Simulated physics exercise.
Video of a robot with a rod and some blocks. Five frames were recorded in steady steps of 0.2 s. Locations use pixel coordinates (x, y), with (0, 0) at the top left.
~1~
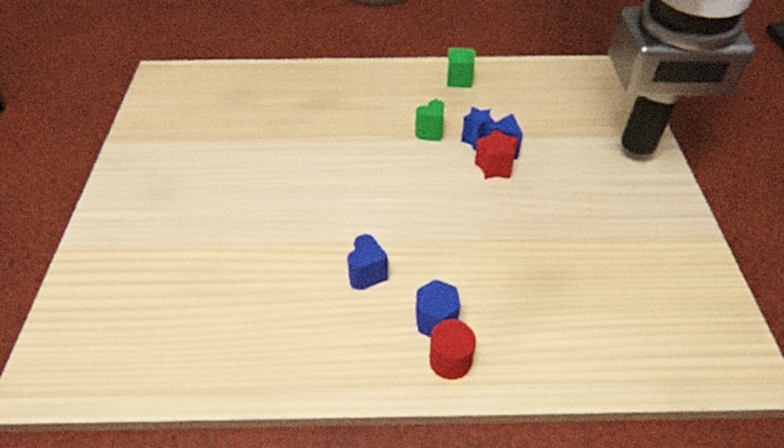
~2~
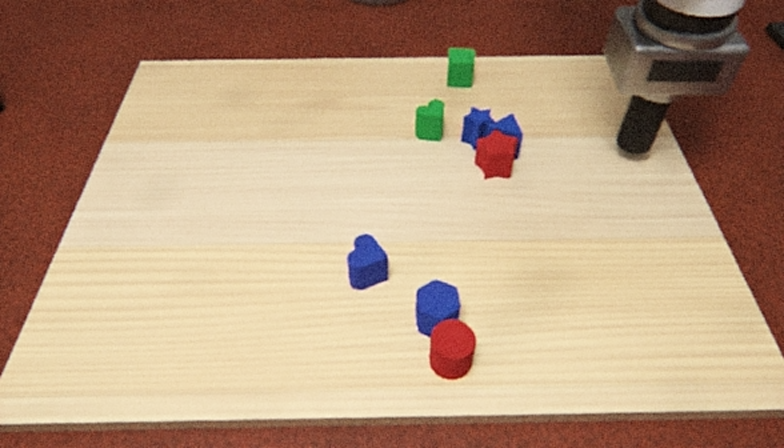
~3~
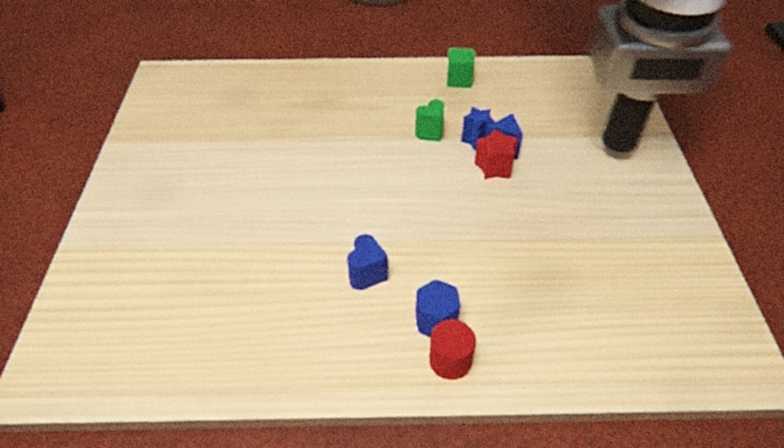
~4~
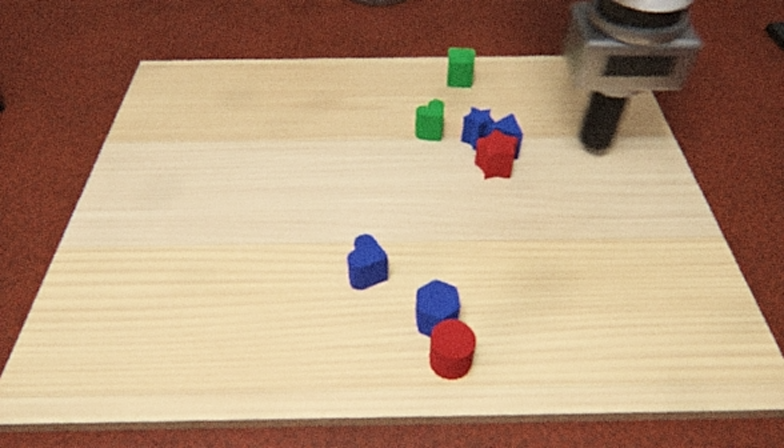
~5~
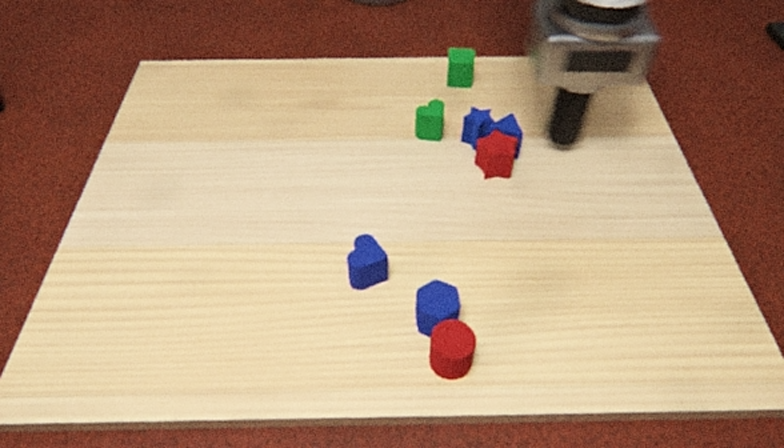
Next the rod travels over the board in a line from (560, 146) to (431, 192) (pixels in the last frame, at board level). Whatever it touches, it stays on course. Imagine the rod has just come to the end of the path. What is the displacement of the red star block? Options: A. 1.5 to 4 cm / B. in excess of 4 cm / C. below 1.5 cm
My answer is option B.
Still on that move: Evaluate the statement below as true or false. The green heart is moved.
That statement is not accurate.
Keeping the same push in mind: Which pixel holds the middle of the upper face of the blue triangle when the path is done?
Close to (476, 130).
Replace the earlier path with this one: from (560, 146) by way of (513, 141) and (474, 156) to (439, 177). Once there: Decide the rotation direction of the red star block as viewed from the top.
Prediction: Counterclockwise.
The first path, step by step. One third of the way, rod at (521, 149); blue star block at (476, 113); red star block at (490, 146); blue triangle at (497, 126), turned 35° clockwise.
Two thirds of the way, rod at (476, 165); blue star block at (470, 111), turned 35° clockwise; red star block at (441, 157), turned 20° clockwise; blue triangle at (476, 130), turned 75° clockwise.
At the end, rod at (431, 181); green heart not moved; blue star block at (470, 111), turned 35° clockwise; red star block at (399, 162), turned 70° clockwise; blue triangle at (476, 130), turned 75° clockwise.
